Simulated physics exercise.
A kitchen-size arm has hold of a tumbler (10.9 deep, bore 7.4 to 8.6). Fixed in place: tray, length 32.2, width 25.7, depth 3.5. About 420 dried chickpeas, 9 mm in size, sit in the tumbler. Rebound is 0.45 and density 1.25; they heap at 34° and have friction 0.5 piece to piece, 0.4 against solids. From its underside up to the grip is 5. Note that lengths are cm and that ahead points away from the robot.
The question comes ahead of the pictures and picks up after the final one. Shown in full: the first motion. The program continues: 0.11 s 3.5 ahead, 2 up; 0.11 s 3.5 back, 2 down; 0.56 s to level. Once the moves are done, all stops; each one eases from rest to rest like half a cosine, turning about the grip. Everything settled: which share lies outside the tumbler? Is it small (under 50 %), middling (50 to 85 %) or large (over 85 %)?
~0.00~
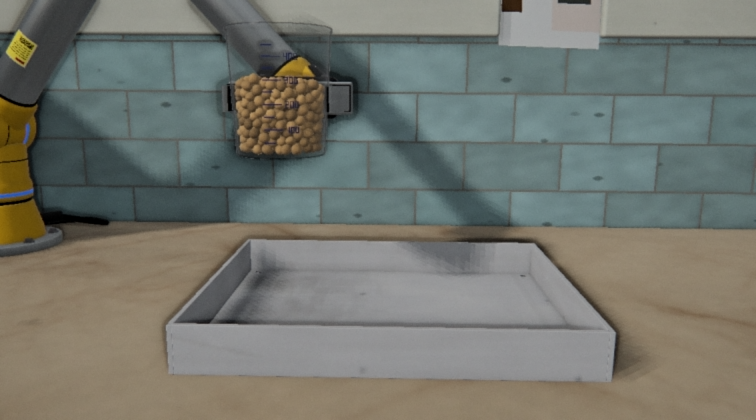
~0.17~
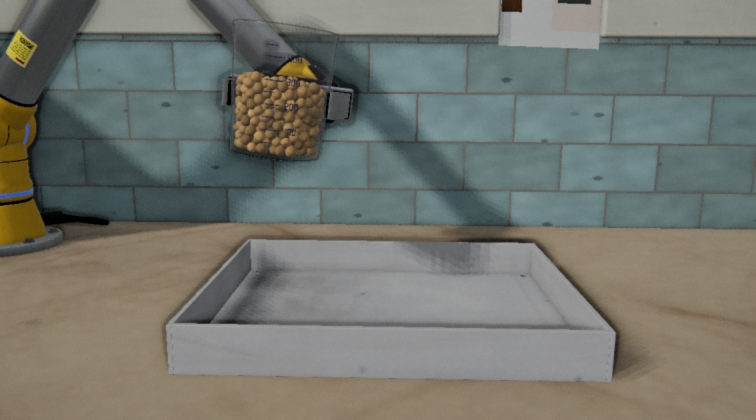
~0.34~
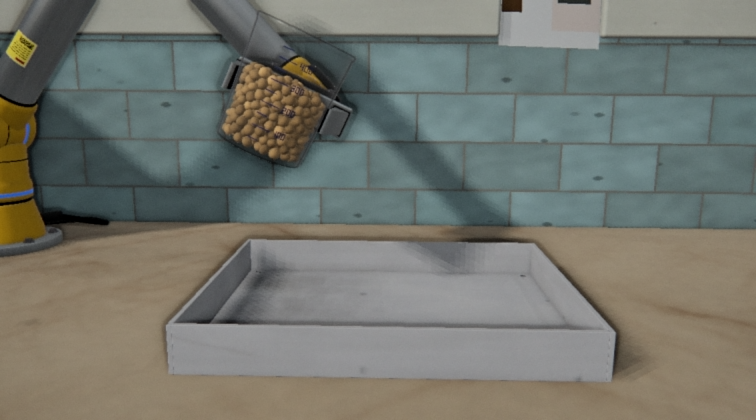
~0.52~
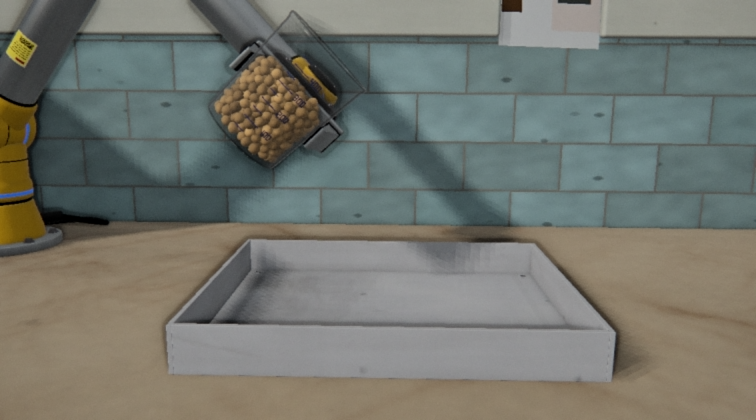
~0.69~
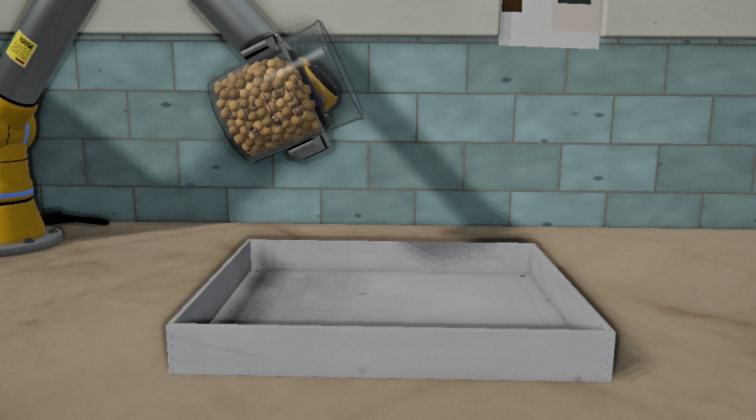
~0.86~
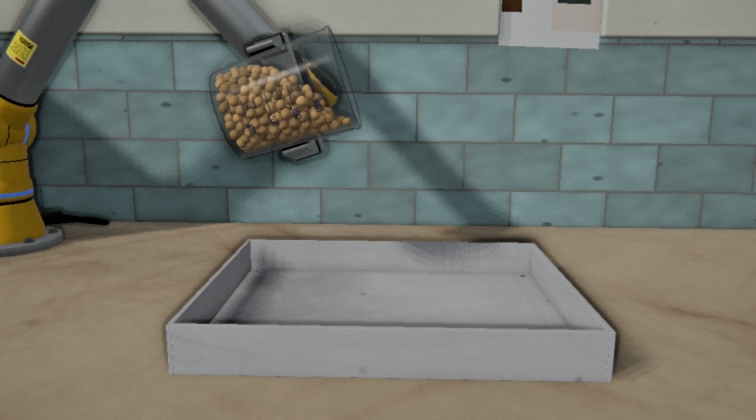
Small.
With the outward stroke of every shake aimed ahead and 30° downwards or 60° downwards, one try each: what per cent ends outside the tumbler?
You'd get about 10 per cent with the first setting and about 0 per cent with the second.
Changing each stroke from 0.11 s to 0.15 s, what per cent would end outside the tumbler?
That change gives some 10 percent.
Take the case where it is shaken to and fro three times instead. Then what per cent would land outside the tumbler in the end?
Estimate for that case: 60 %.
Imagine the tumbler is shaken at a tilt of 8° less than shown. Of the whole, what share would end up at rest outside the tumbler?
Estimate: Around 20 per cent.
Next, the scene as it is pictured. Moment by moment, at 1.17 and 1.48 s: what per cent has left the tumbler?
The share out is 30 per cent at the earlier time and 30 per cent at the later one.
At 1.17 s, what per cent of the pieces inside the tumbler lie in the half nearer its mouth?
Something near 55 per cent is there.
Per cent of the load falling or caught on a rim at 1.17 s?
Some 19 per cent.
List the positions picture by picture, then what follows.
The first frame shows the tumbler middle at (280, 94), level; upper third of the load around (279, 92), from x 240 to 320, top at y 80; 422 in the tumbler.
The second frame shows the tumbler middle at (281, 94), tilted 7° forward; upper third of the load around (277, 92), from x 240 to 320, top at y 75.
The third frame shows the tumbler middle at (282, 94), tilted 25° forward; upper third of the load around (271, 92), from x 225 to 320, top at y 65.
The fourth frame shows the tumbler middle at (284, 95), tilted 47° forward; upper third of the load around (267, 88), from x 220 to 315, top at y 60.
The fifth frame shows the tumbler middle at (285, 97), tilted 65° forward; upper third of the load around (266, 85), from x 220 to 315, top at y 65.
The sixth frame shows the tumbler middle at (285, 97), tilted 72° forward; upper third of the load around (261, 88), from x 220 to 345, top at y 70; 422 in the tumbler.
After 1.17 s, tilted 67° forward, highest piece 21 above the table; 297 in the tumbler, 43 in the tray, 82 in flight or on a rim.
After 1.48 s, tilted 13° forward, highest piece 25 above the table; 286 in the tumbler, 134 in the tray, 2 in flight or on a rim.
After 1.84 s, level, highest piece 22 above the table; 286 in the tumbler, 136 in the tray.
After 2.89 s, level, highest piece 22 above the table; 286 in the tumbler, 136 in the tray.
In the end, 286 in the tumbler, 136 in the tray. That is 32 % outside the tumbler.
